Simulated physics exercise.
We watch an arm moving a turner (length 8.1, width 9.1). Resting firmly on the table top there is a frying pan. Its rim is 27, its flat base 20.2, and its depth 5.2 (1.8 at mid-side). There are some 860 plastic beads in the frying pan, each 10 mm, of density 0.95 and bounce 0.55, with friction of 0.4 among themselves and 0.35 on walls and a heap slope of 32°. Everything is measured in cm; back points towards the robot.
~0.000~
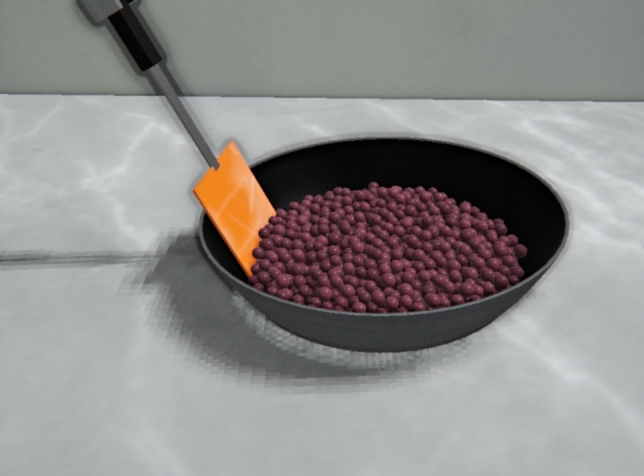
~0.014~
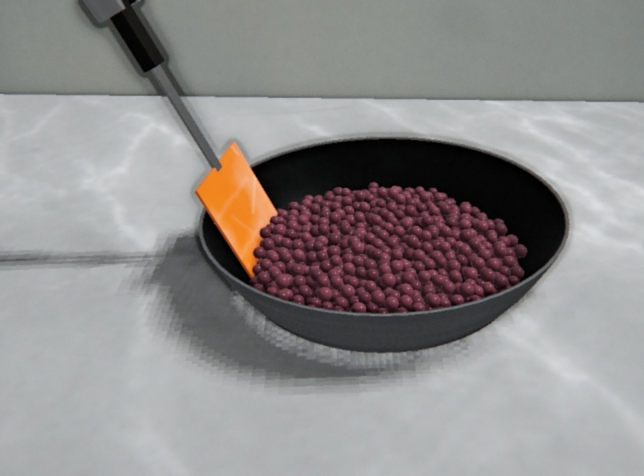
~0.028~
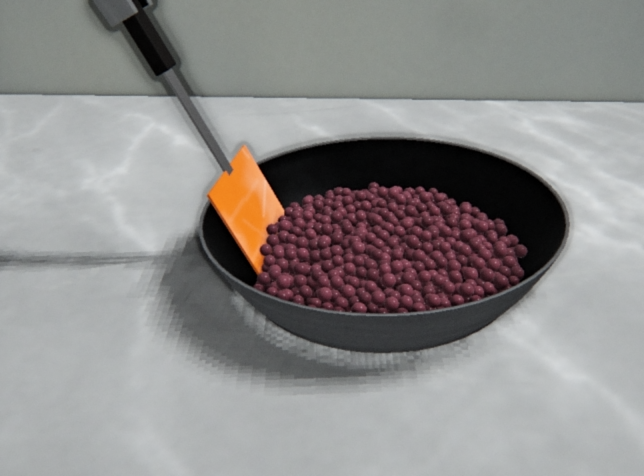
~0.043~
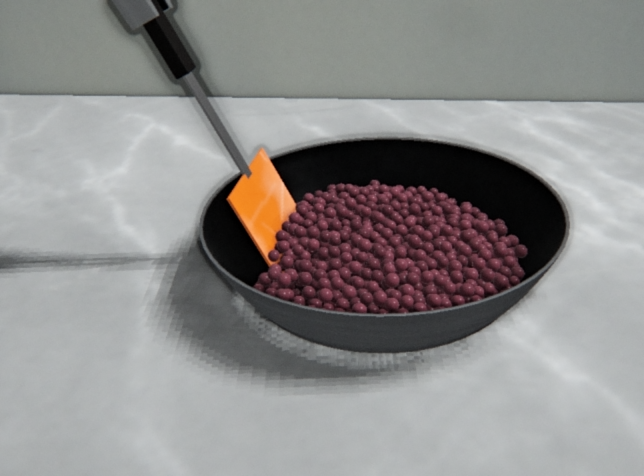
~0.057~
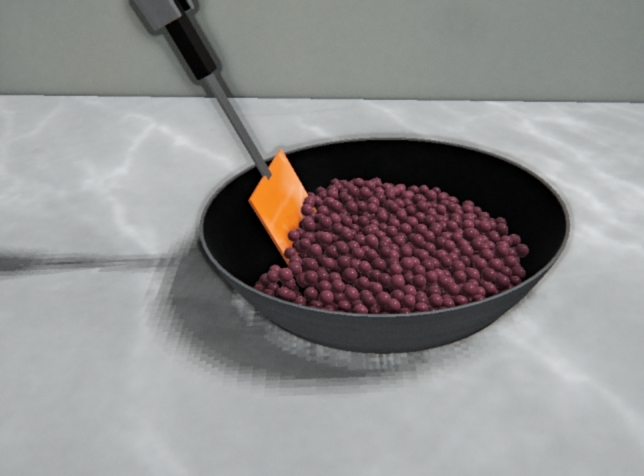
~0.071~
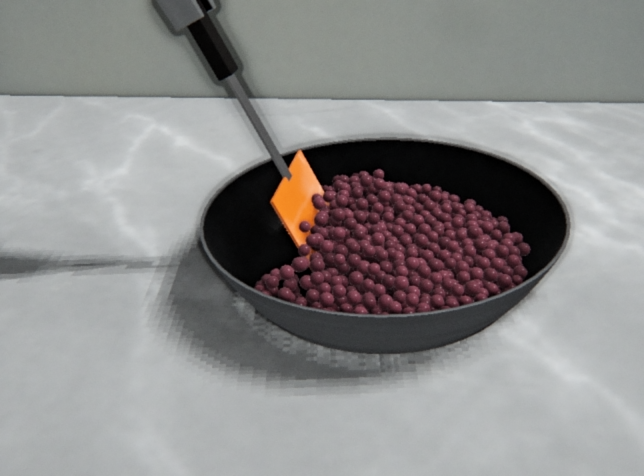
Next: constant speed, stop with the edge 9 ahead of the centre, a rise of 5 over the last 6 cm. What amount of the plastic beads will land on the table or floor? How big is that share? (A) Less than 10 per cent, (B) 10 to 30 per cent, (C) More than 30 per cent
B, 10 to 30 per cent.
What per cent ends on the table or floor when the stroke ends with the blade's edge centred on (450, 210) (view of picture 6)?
About 10 per cent.
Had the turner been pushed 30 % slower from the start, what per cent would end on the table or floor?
15 %.
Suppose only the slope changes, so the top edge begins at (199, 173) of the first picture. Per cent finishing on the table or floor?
Spill: Approx. 20 per cent.
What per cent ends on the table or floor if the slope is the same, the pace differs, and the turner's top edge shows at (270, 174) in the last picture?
Share: Roughly 15 %.
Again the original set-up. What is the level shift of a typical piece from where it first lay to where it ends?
It comes out at about 4 cm.
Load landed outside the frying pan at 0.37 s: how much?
Roughly 15 percent of it.
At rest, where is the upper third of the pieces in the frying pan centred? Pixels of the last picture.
I'd say around pixel (482, 241).
By 0.11 s, sloping 65°, highest piece 7 above the table; 855 in the frying pan.
By 0.15 s, sloping 65°, highest piece 8 above the table; 855 in the frying pan.
By 0.37 s, sloping 65°, highest piece 12 above the table; 693 in the frying pan, 116 on the table or floor, 46 on the blade or in flight.
By 1.42 s, sloping 65°, highest piece 5 above the table; 693 in the frying pan, 162 on the table or floor.
Final count, 693 in the frying pan, 162 on the table or floor. That is 19 % on the table or floor.
